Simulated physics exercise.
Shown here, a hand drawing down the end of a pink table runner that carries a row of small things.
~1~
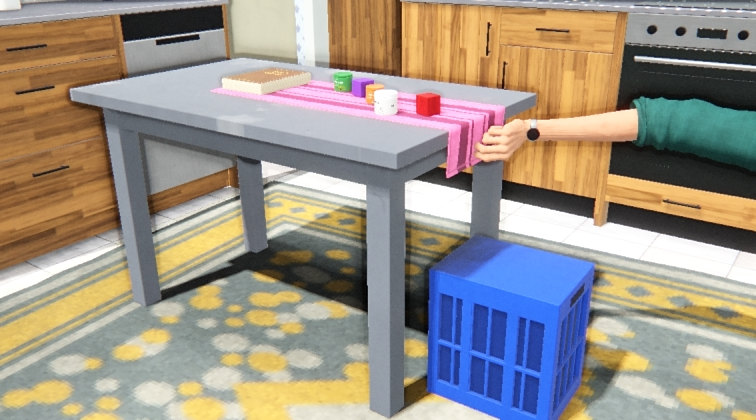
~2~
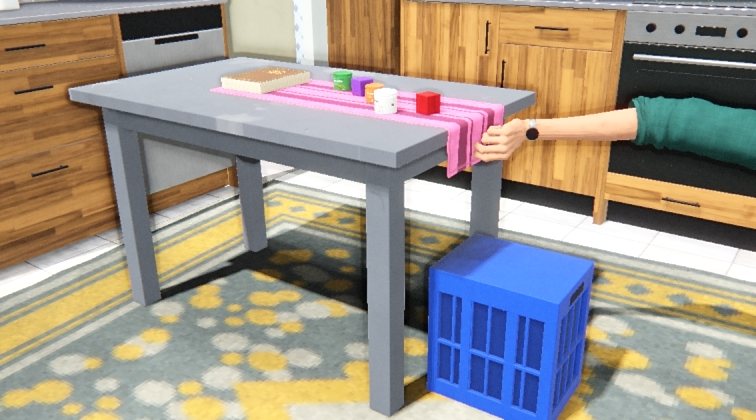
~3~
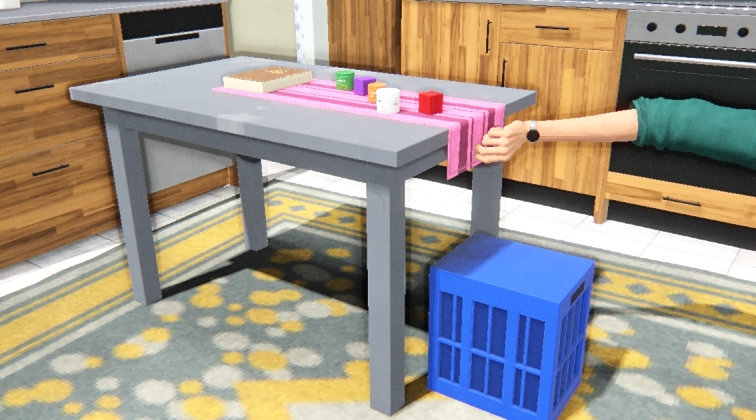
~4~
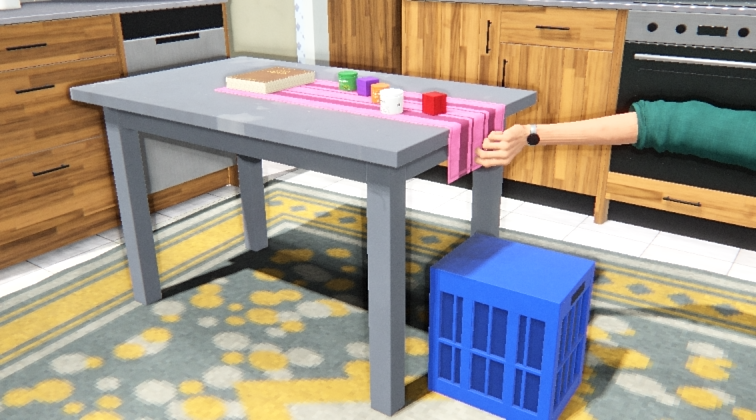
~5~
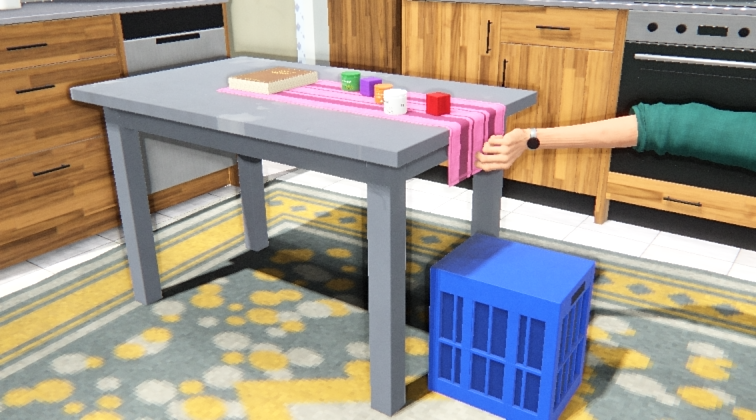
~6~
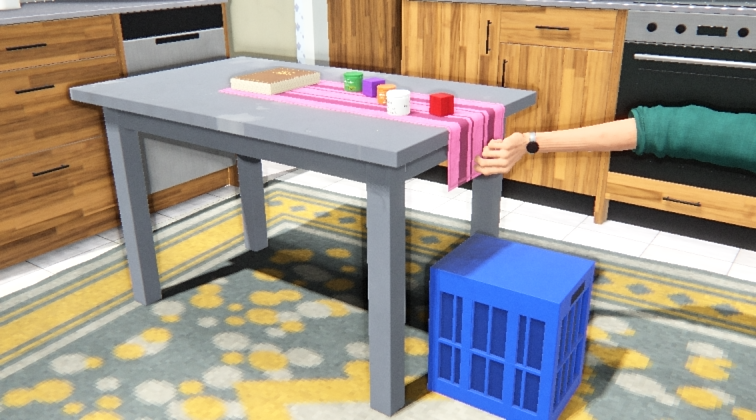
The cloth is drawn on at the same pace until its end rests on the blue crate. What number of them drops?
Over the edge go two.
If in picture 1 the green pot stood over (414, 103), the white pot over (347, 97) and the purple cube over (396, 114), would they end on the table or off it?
The green pot tumbles off; the white pot survives; the purple cube is carried off.
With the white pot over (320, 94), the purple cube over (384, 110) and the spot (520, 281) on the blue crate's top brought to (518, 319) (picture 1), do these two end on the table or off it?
The white pot remains up; the purple cube is carried off.
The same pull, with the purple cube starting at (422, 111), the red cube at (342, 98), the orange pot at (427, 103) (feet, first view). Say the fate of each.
The purple cube is carried off, the red cube stays on, the orange pot falls.
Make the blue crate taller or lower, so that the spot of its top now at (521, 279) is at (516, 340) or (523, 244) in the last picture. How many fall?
It would be 4 and 1.
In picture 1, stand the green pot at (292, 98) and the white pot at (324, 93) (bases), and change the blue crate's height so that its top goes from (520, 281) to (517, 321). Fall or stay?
The green pot keeps its place on top; the white pot keeps its place on top.
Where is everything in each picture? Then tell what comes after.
Hem (447, 178); red cube (428, 95); white pot (386, 92); orange pot (375, 86); purple cube (363, 80); green pot (343, 74); top of the crate (521, 281), in the first picture.
Hem (447, 178); red cube (428, 94), in the second picture.
Hem (447, 179); white pot (388, 91), in the third picture.
Hem (447, 183); orange pot (380, 85); top of the crate (521, 279), in the fourth picture.
Hem (448, 188); purple cube (371, 79), in the fifth picture.
Hem (448, 192); red cube (442, 95); white pot (399, 92); orange pot (387, 86); purple cube (374, 79); green pot (354, 73), in the sixth picture.
Early on, hem near (476, 234); red cube gone.
Midway, hem on the crate; red cube and white pot gone.
Finally, hem on the crate; red cube and white pot gone. The table loses two.
